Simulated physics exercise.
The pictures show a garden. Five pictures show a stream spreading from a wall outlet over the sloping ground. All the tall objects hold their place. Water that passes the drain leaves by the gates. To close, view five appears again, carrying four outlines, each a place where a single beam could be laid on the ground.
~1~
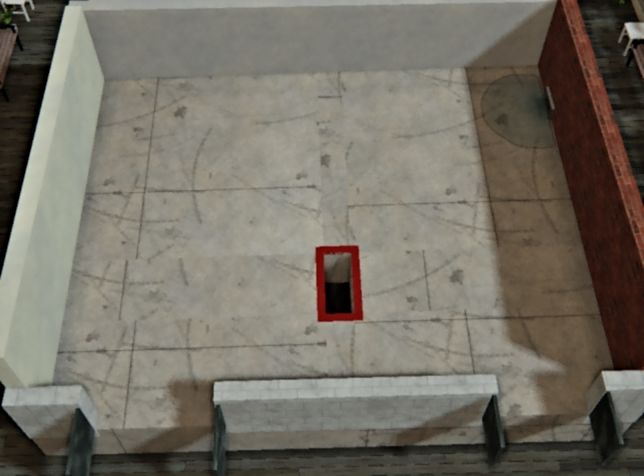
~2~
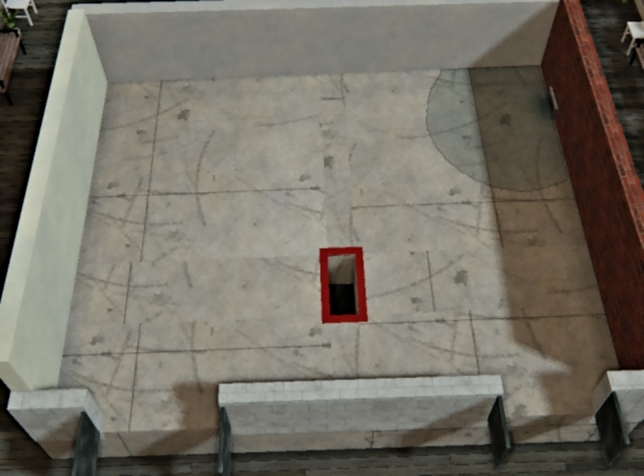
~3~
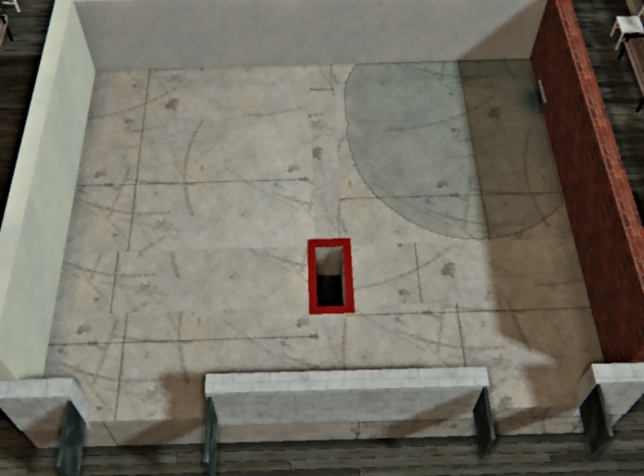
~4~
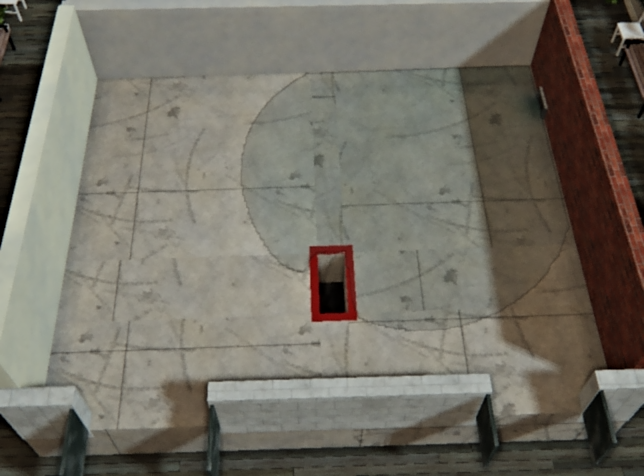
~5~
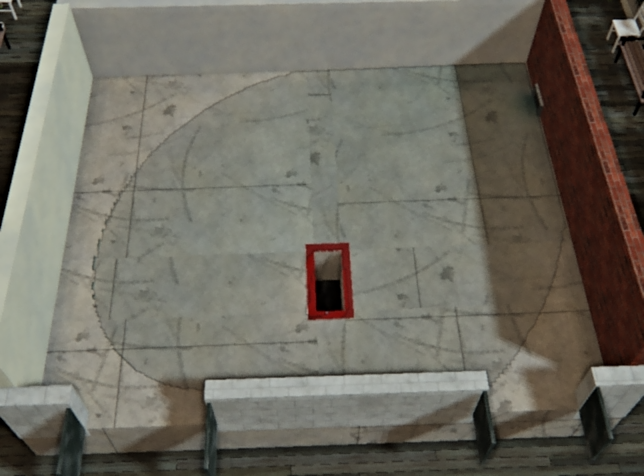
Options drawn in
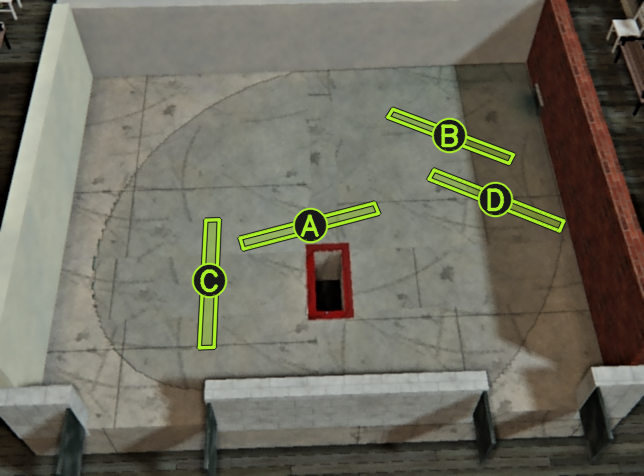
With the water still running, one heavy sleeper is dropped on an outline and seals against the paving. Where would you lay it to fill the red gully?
C is best.
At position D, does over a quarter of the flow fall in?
No.
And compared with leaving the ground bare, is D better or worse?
Position D is worse.
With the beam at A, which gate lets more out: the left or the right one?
The left one.
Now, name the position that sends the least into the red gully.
Position B.
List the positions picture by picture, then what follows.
In the first frame, outfall at (550, 104); red gully at (339, 283); open gate at (160, 410); open gate at (534, 398); 3 % of the ground under water, visible out to (493, 121); red gully still dry.
In the second frame, 10 % of the ground under water, visible out to (454, 161); red gully still dry.
In the third frame, 23 % of the ground under water, visible out to (355, 156); red gully still dry.
In the fourth frame, 43 % of the ground under water, visible out to (269, 239); red gully taking water.
In the fifth frame, 72 % of the ground under water, visible out to (106, 315); red gully taking water.
In lime, A from (241, 243) to (376, 208); B from (390, 113) to (511, 159); C from (206, 347) to (212, 219); D from (431, 174) to (561, 225).
Choosing A, about 14 % of the stream goes into the red gully, about 86 % out by the gates.
Choosing B, about 3 % of the stream goes into the red gully, about 97 % out by the gates.
Choosing C, about 23 % of the stream goes into the red gully, about 77 % out by the gates.
Choosing D, about 11 % of the stream goes into the red gully, about 89 % out by the gates.
